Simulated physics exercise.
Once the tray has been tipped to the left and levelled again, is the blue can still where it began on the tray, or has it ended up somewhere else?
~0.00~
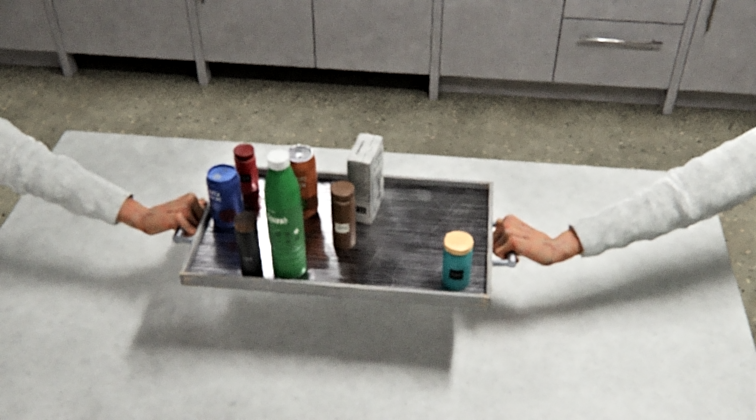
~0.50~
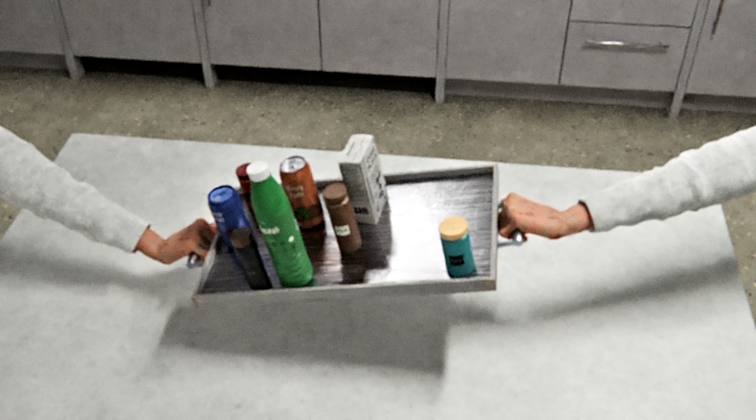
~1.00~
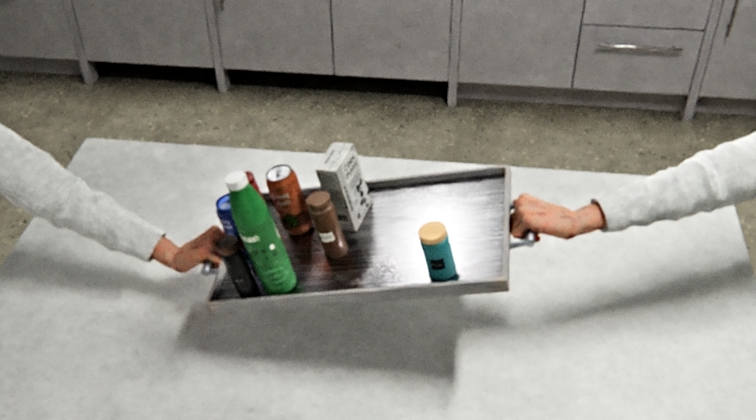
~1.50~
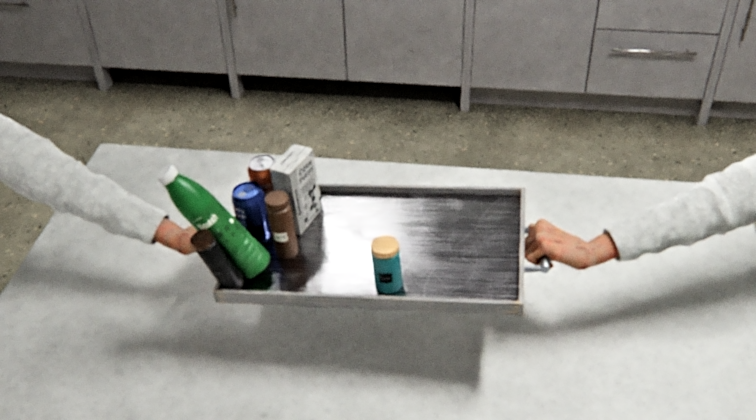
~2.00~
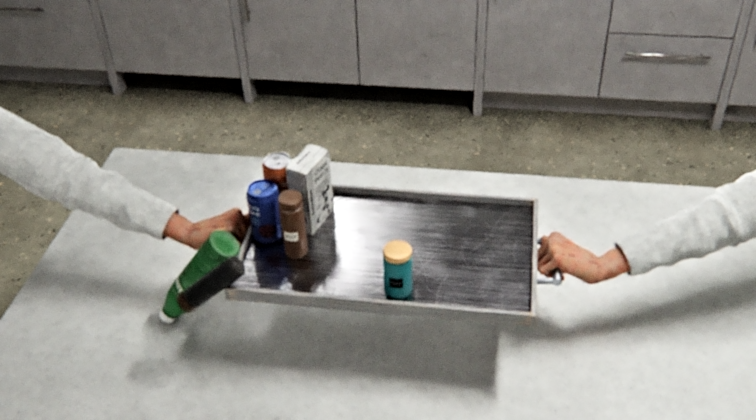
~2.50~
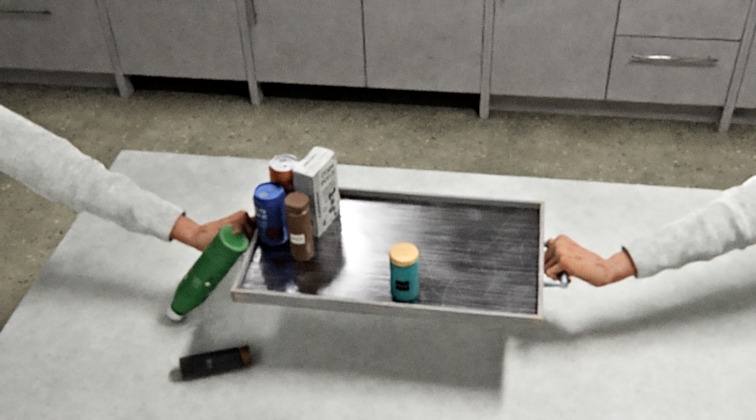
The blue can is still in its original place near the left end of the tray.
